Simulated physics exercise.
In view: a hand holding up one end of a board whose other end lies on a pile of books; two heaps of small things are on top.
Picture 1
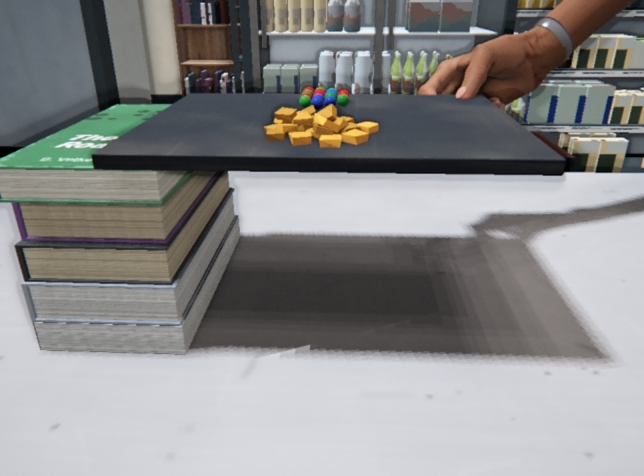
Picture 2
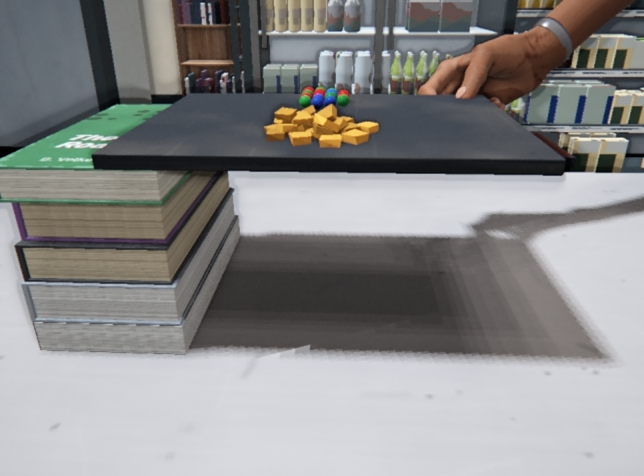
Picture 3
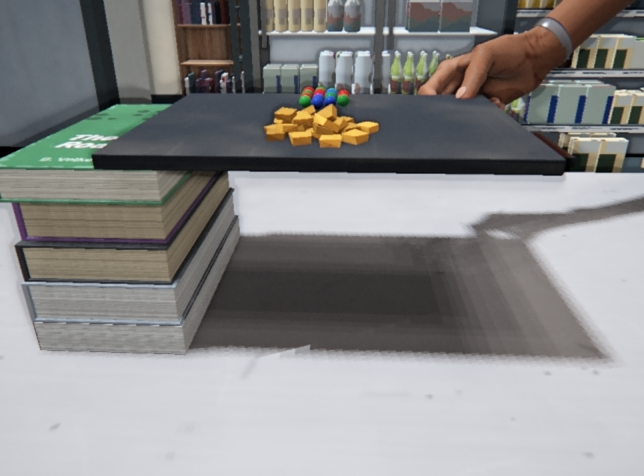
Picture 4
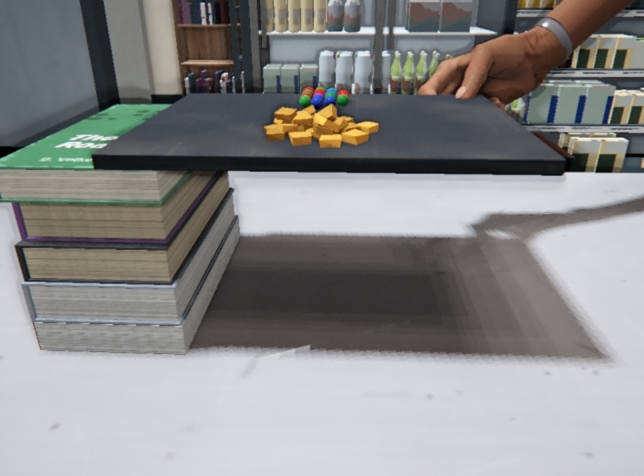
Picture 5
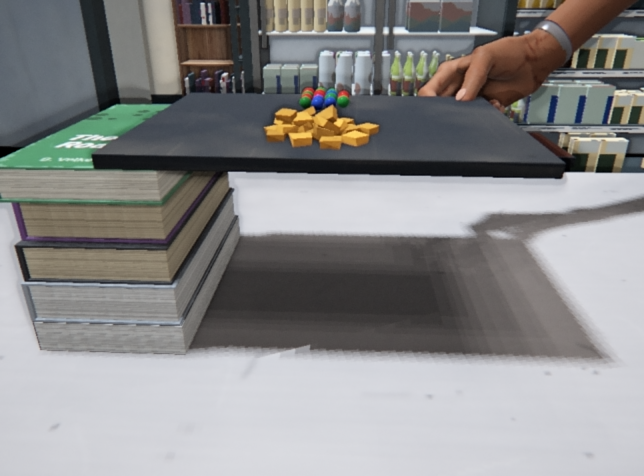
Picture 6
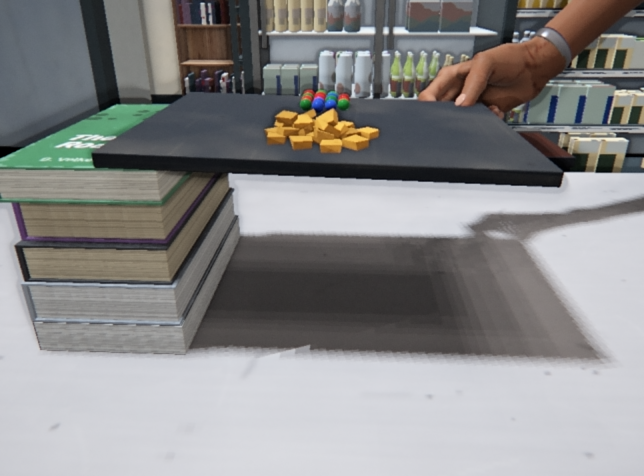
A hand held up the right end of a dark board resting on a stack of books, with orange chunks and colored beads on top, then lowered that end very slightly while both heaps stayed put.
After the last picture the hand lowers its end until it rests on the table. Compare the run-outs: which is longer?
It is the back lot.
Then, 0.36 s later than the last frame, board sloping at 12°; front lot every one still on the board; back lot every one still on the board.
Then, 0.83 s later than the last frame, board sloping at 26°; front lot every one still on the board; back lot mostly less than half a board's length out.
Then, 1.32 s later than the last frame, board resting at 36°; front lot mostly at the foot of the board; back lot mostly up to a board's length out.
When it is over, board resting at 37°; front lot mostly at the foot of the board; back lot mostly more than two board lengths out, the larger part gone off the table; the back lot has gone farther.
